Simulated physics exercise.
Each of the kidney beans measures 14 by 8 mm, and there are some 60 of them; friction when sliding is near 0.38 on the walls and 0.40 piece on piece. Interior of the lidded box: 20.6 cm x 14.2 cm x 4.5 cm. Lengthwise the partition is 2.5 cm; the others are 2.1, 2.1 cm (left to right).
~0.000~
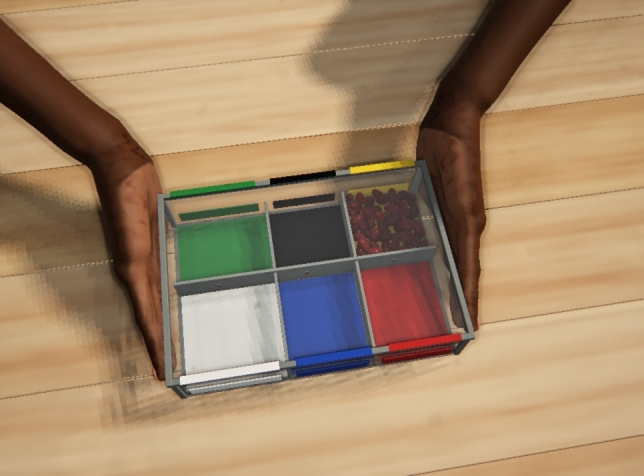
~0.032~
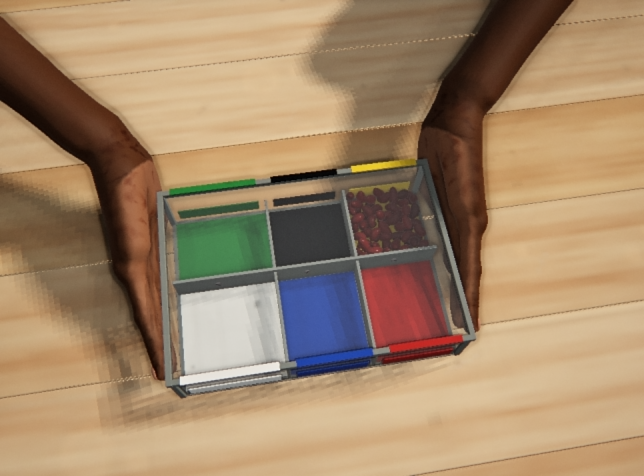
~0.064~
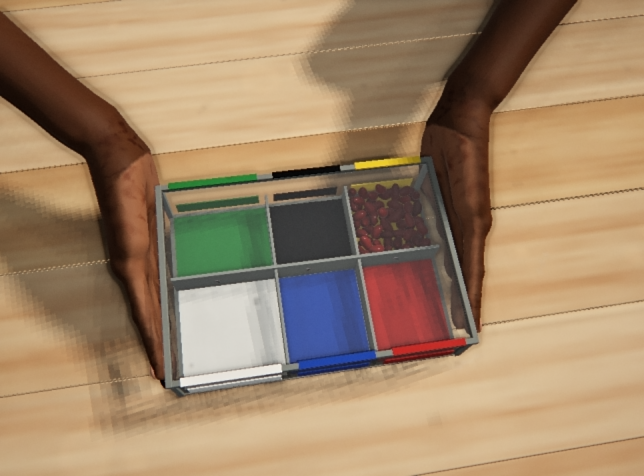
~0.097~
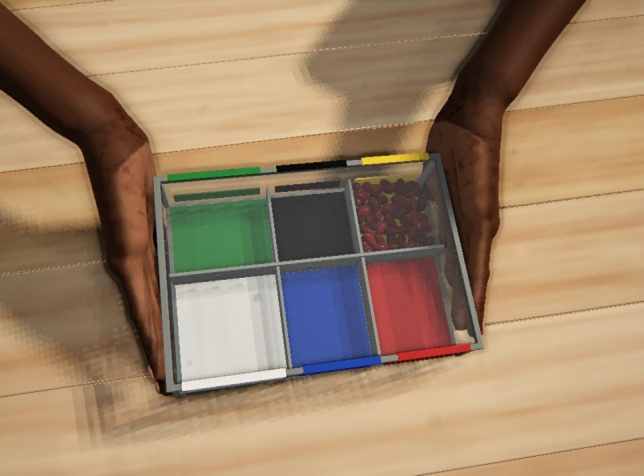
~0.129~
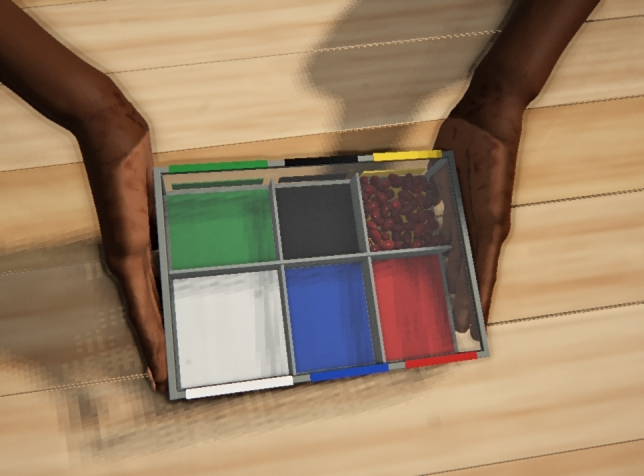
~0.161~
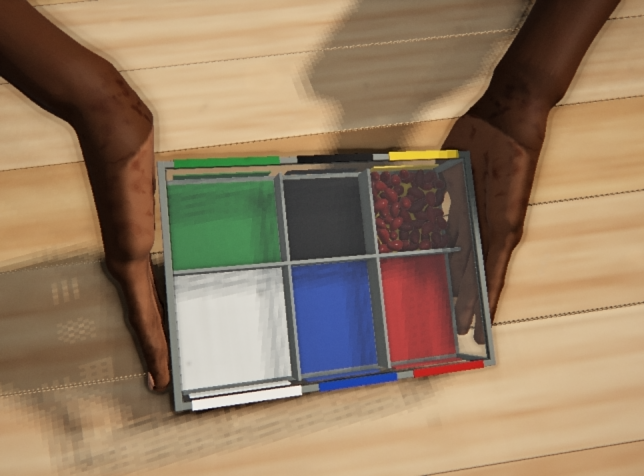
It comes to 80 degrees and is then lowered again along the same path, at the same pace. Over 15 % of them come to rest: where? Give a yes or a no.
Red - yes; blue - no; green - no; yellow - yes; white - no; black - no.
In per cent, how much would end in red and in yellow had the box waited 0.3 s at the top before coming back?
In per cent: Red 60, yellow 40.
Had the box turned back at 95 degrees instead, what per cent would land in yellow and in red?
With that change you'd see yellow at 30 % and red at 70 %.
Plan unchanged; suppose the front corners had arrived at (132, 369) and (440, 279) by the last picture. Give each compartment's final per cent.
Red 0, blue 0, green 45, yellow 25, white 0, black 30.
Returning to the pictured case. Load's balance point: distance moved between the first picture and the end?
I'd put it at close to 5.0 cm.
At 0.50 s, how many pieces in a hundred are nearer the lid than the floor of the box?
Share: Approx. 60 %.
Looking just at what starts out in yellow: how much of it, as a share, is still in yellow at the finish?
My estimate is roughly 50 percent.
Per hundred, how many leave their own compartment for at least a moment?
50 per cent or so.
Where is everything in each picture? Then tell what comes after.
In the first picture, box tilt 0 degrees, front corners at (172, 380) and (468, 334); yellow 100 %.
In the second picture, box tilt 1 degrees, front corners at (172, 381) and (469, 335).
In the third picture, box tilt 4 degrees, front corners at (172, 382) and (472, 339), lowest corner right front.
In the fourth picture, box tilt 9 degrees, front corners at (173, 385) and (477, 344), lowest corner right front.
In the fifth picture, box tilt 16 degrees, front corners at (176, 392) and (483, 351), lowest corner right front.
In the sixth picture, box tilt 24 degrees, front corners at (182, 403) and (489, 360), lowest corner right front; yellow 100 %. The box's pace is about 235 degrees a second.
After 0.50 s, tilt 78 degrees; red 20 %, yellow 80 %.
After 0.73 s, tilt 30 degrees; red 50 %, yellow 50 %.
Then, at 1.06 s, tilt 0 degrees; red 50 %, yellow 50 %.
By 1.4 s all is still; red 50 %, blue 0 %, green 0 %, yellow 50 %, white 0 %, black 0 %.
